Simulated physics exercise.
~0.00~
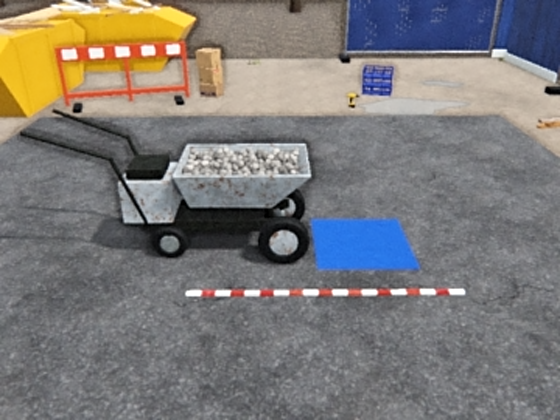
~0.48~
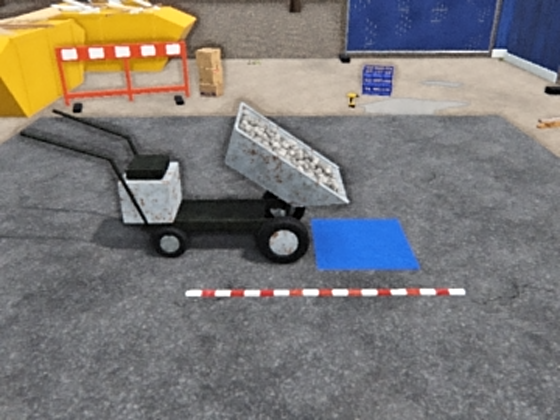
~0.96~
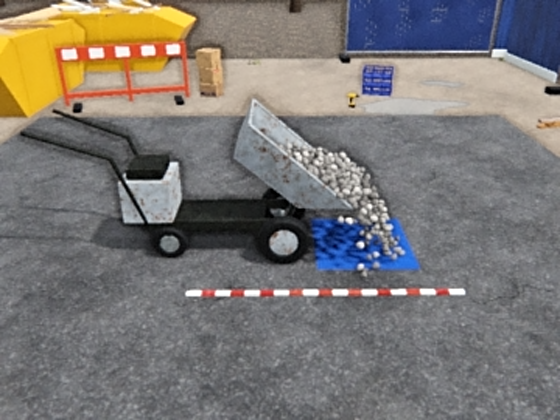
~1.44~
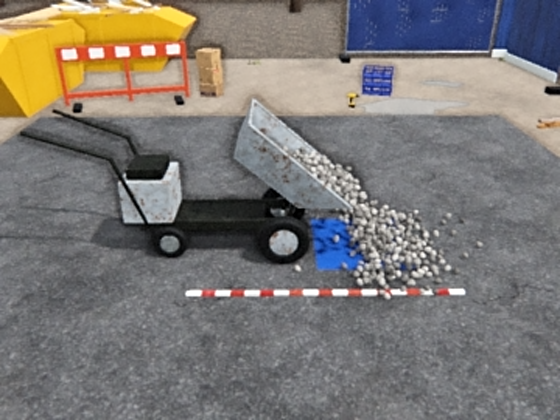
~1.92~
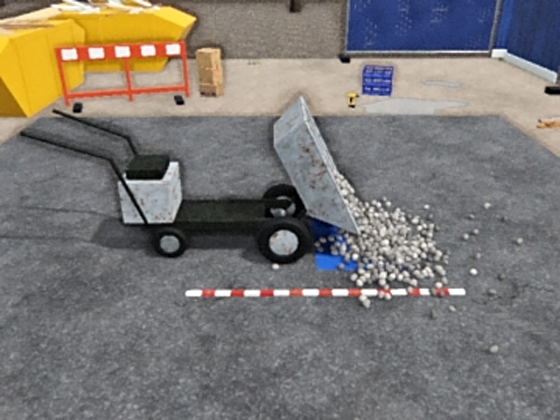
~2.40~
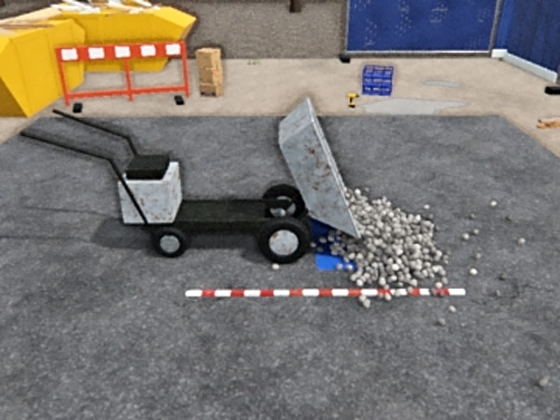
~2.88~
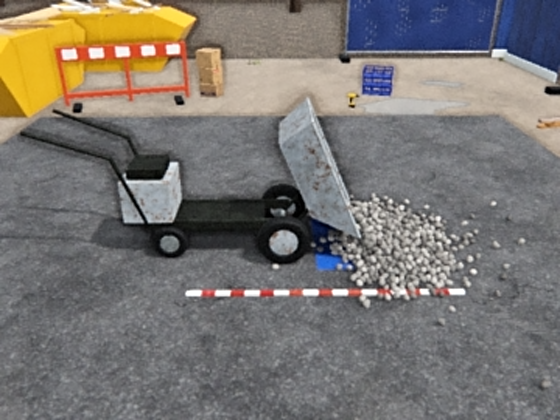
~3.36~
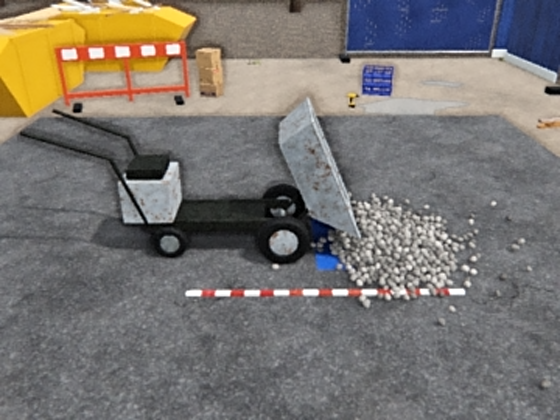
On a construction yard with dark grey ground, seen from slightly above and to the side, a powered barrow with black handles stands left of centre, its steel tray full of pale grey stones. A blue sheet lies just to its right, a red-and-white staff in front, and yellow skips and a barrier behind. The tray tilts up to the right, and the stones pour over its lip onto the sheet and beyond. After a pause it tips steeper, sending more down. The tray stays raised, emptied, beside a spread heap covering most of the sheet and spilling past it.
